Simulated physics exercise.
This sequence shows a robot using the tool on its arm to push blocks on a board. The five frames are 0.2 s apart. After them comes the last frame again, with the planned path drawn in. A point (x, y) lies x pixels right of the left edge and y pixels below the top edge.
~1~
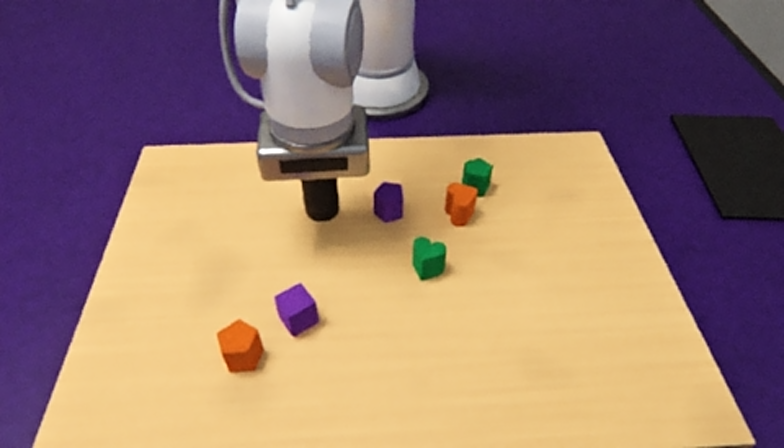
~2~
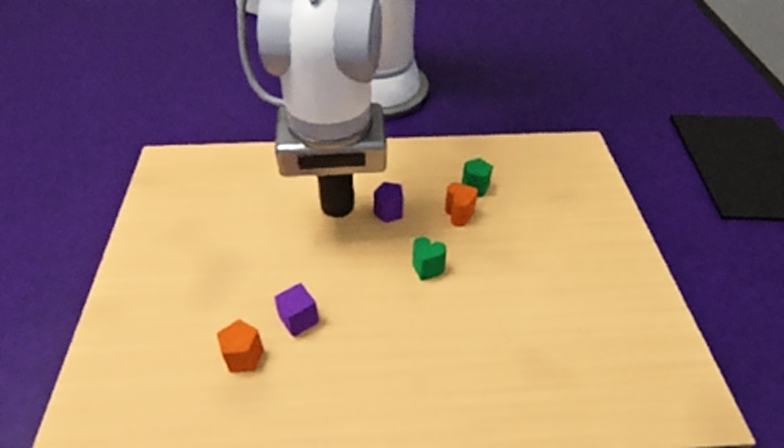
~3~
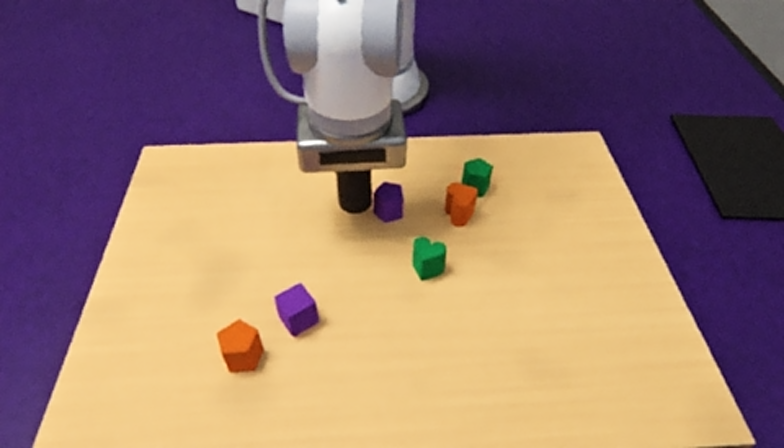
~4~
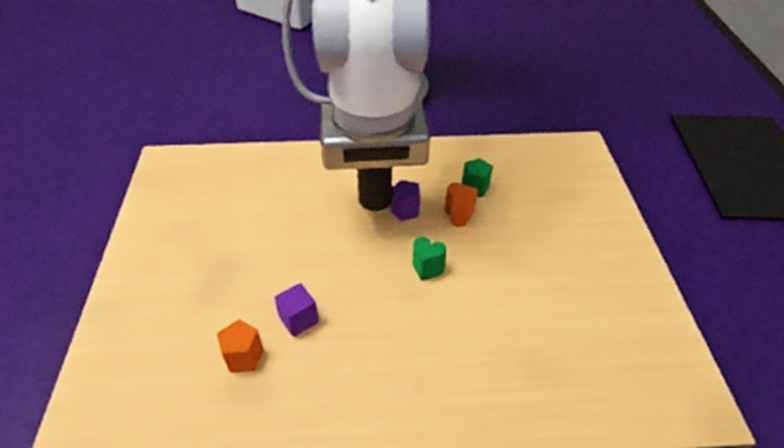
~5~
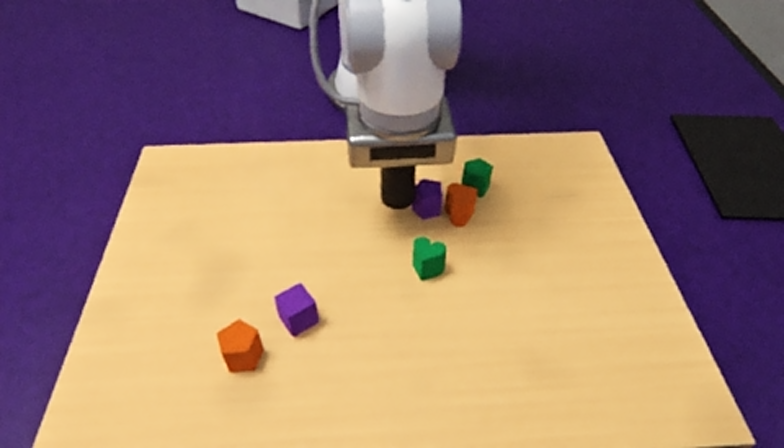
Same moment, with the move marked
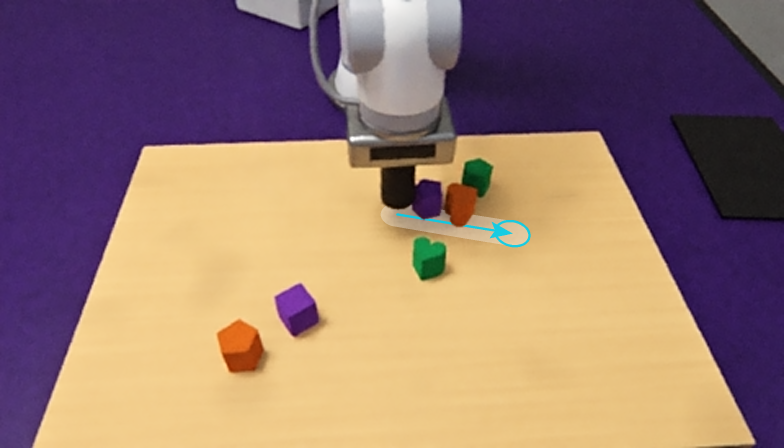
A robot arm slid its dark tool to the right across a wooden board, reached a purple block and pushed it a short way toward an orange block, while the other blocks stayed put.
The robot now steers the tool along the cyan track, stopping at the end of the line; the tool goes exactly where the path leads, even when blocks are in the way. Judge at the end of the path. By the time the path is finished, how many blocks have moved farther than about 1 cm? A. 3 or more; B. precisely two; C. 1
I choose B.
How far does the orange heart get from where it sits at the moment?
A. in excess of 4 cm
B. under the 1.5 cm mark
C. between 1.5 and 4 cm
Answer: A.
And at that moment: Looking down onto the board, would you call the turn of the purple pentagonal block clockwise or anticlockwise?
It turns counter-clockwise.
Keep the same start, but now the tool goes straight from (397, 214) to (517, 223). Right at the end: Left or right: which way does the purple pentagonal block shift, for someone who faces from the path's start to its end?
It gets pushed left.
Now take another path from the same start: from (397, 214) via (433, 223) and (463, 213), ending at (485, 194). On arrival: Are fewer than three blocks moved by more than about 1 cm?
No, I don't think so.
Path on the board, from (397, 214) to (512, 233).
What follows on the original path. One third of the way, tool at (437, 205); purple pentagonal block at (458, 183), turned 65° anticlockwise; orange heart at (483, 191), turned 40° clockwise.
Two thirds of the way, tool at (477, 211); purple pentagonal block at (467, 183), turned 115° anticlockwise; orange heart at (499, 189), turned 25° clockwise.
At the end, tool at (516, 218); purple pentagonal block at (467, 183), turned 115° anticlockwise; orange heart at (512, 189), turned 45° anticlockwise; green pentagonal block in place.
